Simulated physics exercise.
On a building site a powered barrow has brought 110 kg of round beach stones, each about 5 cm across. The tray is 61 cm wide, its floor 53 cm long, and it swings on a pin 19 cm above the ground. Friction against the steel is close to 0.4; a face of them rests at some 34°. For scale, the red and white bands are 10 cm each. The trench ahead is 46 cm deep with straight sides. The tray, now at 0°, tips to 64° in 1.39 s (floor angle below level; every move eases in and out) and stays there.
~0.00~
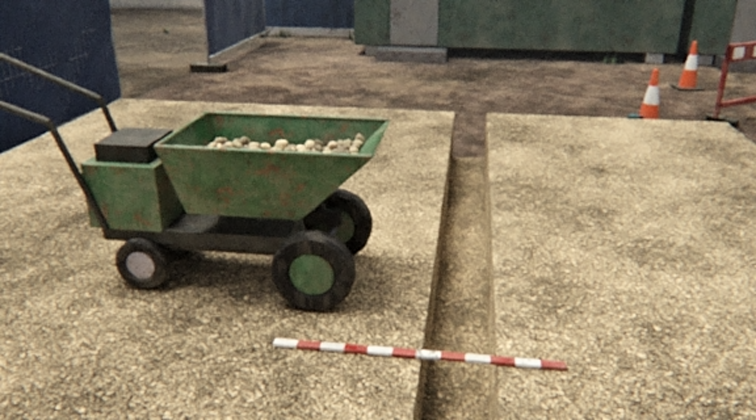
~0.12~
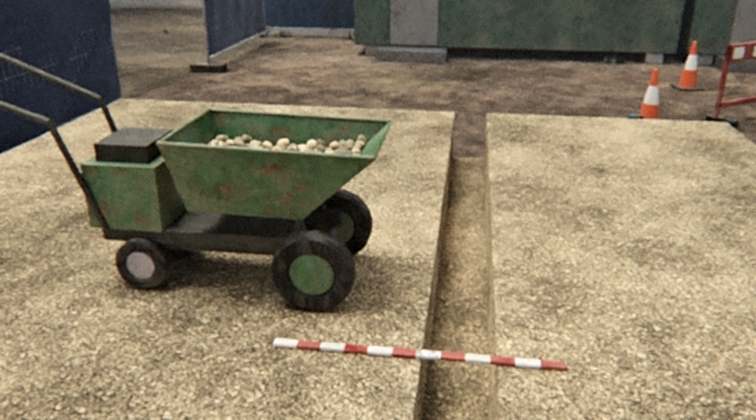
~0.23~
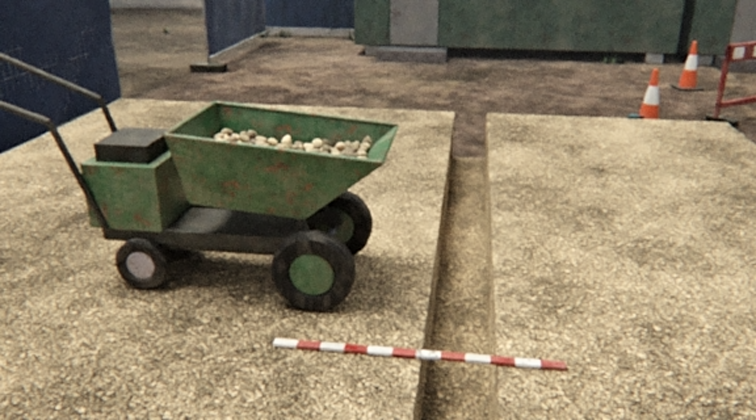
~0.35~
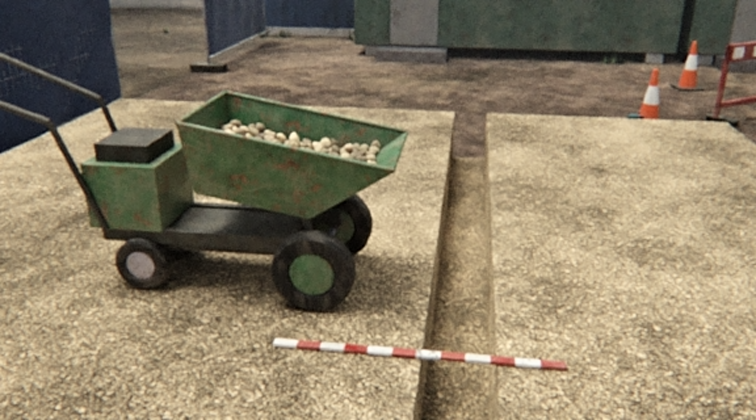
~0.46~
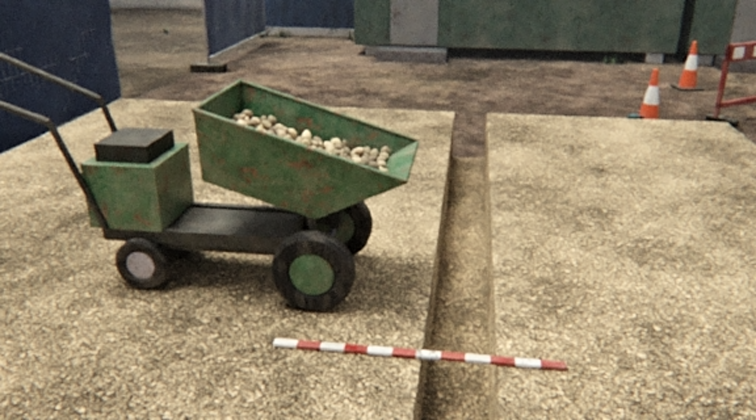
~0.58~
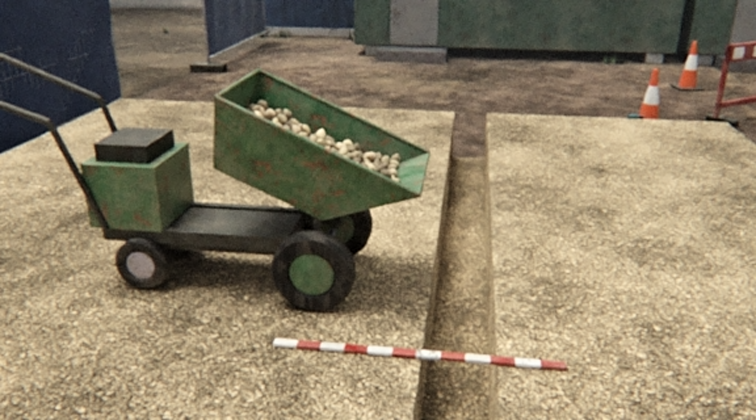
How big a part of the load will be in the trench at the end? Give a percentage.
About 52 per cent.
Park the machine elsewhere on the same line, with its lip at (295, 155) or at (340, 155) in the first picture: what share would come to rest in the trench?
Near 80 per cent from the first place, 90 from the second.
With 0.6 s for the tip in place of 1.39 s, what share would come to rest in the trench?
In that case some 40 per cent.
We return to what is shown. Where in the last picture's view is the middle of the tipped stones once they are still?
Their middle is at about (485, 348).
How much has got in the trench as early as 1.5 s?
About 20 per cent by then.
After 1.0 s the floor is at 54°; 100 % in the tray; the foremost stones are at (436, 231).
After 1.5 s the floor is at 64°; 62 % in the tray, 20 % in the trench, 18 % past the trench; the foremost stones are at (545, 294).
After 1.8 s the floor is at 64°; 22 % in the tray, 33 % in the trench, 45 % past the trench; the foremost stones are at (643, 297).
After 3.8 s the floor is at 64°; 0 % in the tray, 52 % in the trench, 48 % past the trench; the foremost stones are at (719, 308).
